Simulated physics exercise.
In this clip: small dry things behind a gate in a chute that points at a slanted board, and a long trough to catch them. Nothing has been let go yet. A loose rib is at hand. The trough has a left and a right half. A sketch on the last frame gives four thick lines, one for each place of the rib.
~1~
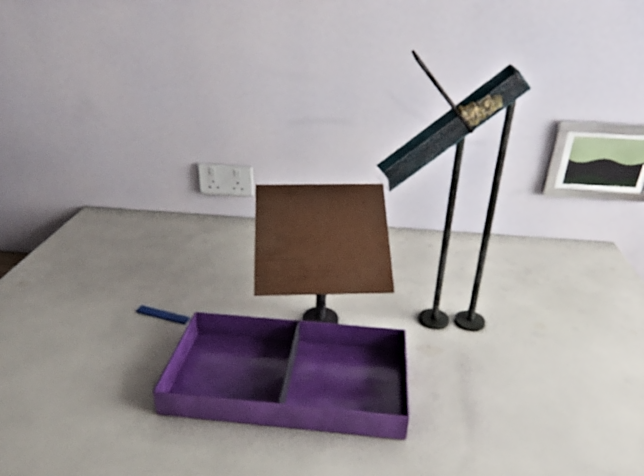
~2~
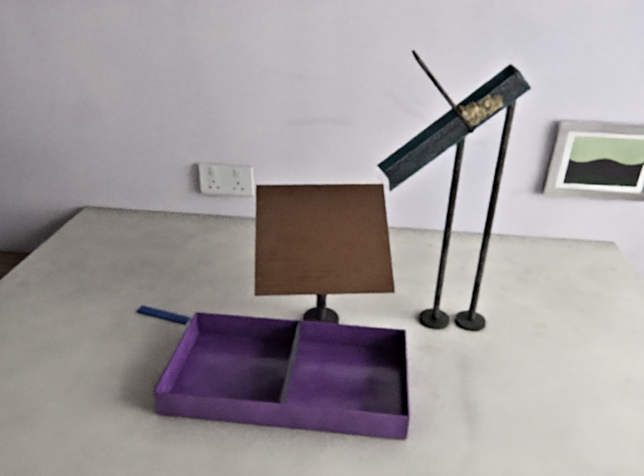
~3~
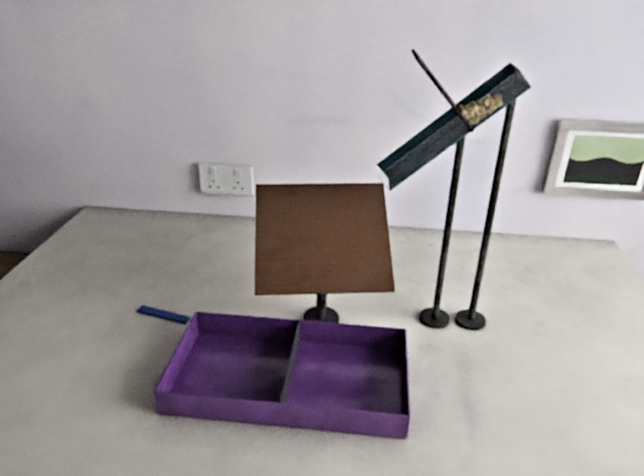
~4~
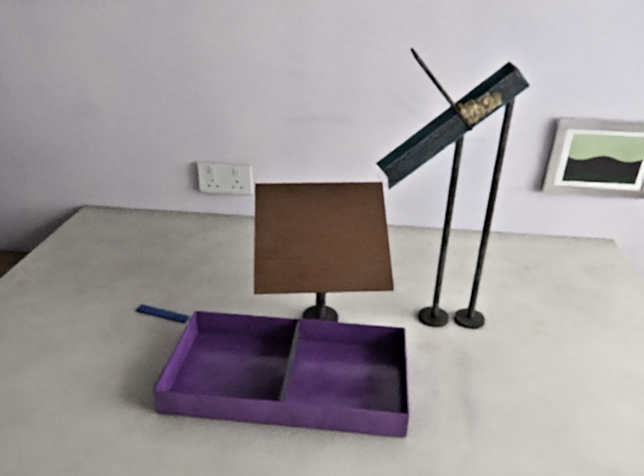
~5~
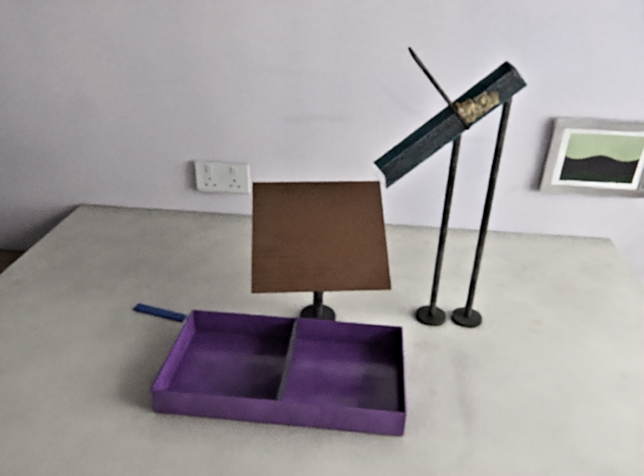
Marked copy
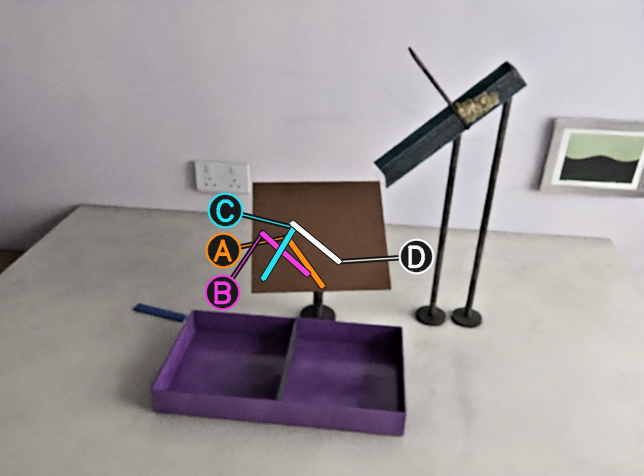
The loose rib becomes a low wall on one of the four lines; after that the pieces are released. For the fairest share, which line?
I would pick line C.
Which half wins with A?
The right half.
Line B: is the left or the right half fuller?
More lands on the right.
On the marked copy, line A from (286, 237) to (322, 286); line B from (262, 233) to (307, 273); line C from (294, 227) to (263, 278); line D from (292, 223) to (339, 261).
With A, of what is caught, a small share in the left half, all but a few in the right.
With B, of what is caught, a small share in the left half, all but a few in the right.
With C, of what is caught, close to two thirds in the left half, close to a third in the right.
With D, of what is caught, a small share in the left half, all but a few in the right.
